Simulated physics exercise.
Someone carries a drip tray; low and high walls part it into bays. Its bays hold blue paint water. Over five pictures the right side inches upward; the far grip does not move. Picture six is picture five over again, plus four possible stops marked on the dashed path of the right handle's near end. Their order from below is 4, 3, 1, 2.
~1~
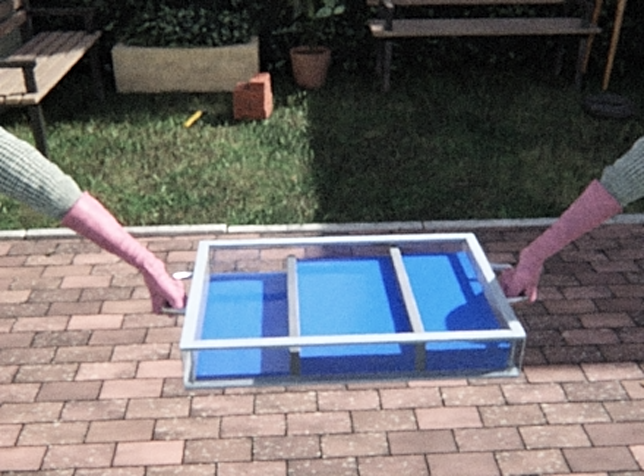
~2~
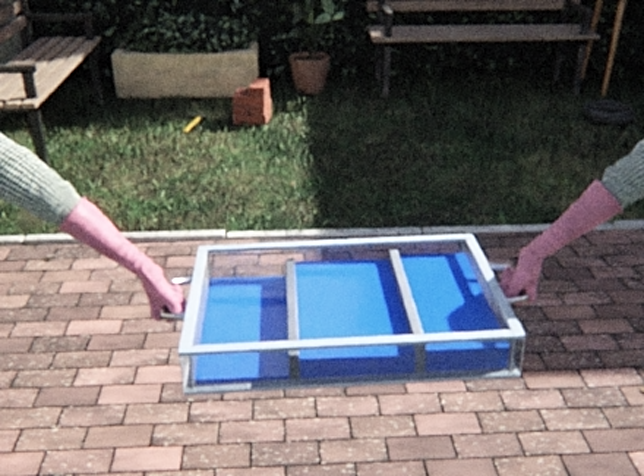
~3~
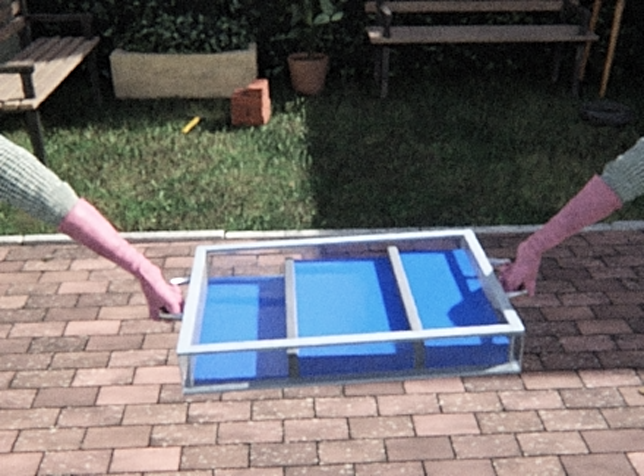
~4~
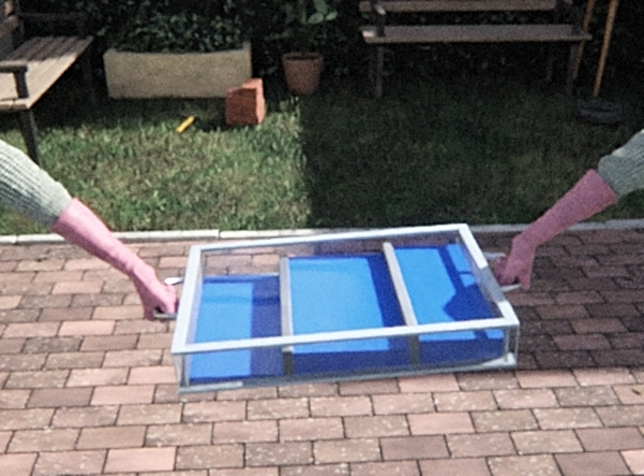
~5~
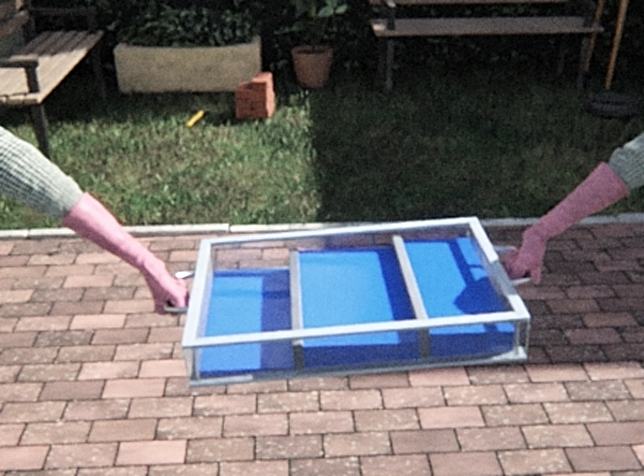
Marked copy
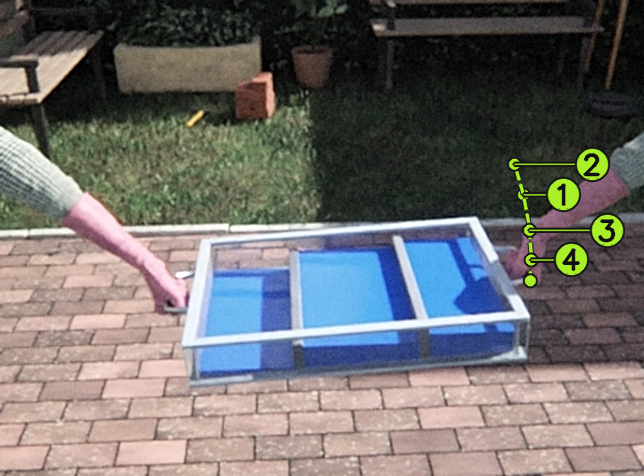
At first, two pink-gloved hands hold a clear-sided tray level over brick paving, with blue liquid in its three bays. The hands then tilt it slightly, the right side rising a little above the left, while the blue liquid shifts only slightly and stays within its bays.
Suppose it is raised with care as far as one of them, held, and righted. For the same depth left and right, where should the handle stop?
Mark 1.
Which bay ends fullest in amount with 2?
The left bay.
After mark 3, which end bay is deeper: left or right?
The right one.
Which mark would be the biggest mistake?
Here it is mark 4.
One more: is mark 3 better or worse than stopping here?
Better.
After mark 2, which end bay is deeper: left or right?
The left one.
On the marked copy, 1 at (523, 194); 2 at (514, 164); 3 at (529, 230); 4 at (531, 259).
If 1 is chosen, the two end bays stand about equally deep; nothing spills.
If 2 is chosen, the left end bay stands much deeper than the other; about 9 % goes over the rim.
If 3 is chosen, the right end bay stands much deeper than the other; nothing spills.
If 4 is chosen, the right end bay stands much deeper than the other; nothing spills.
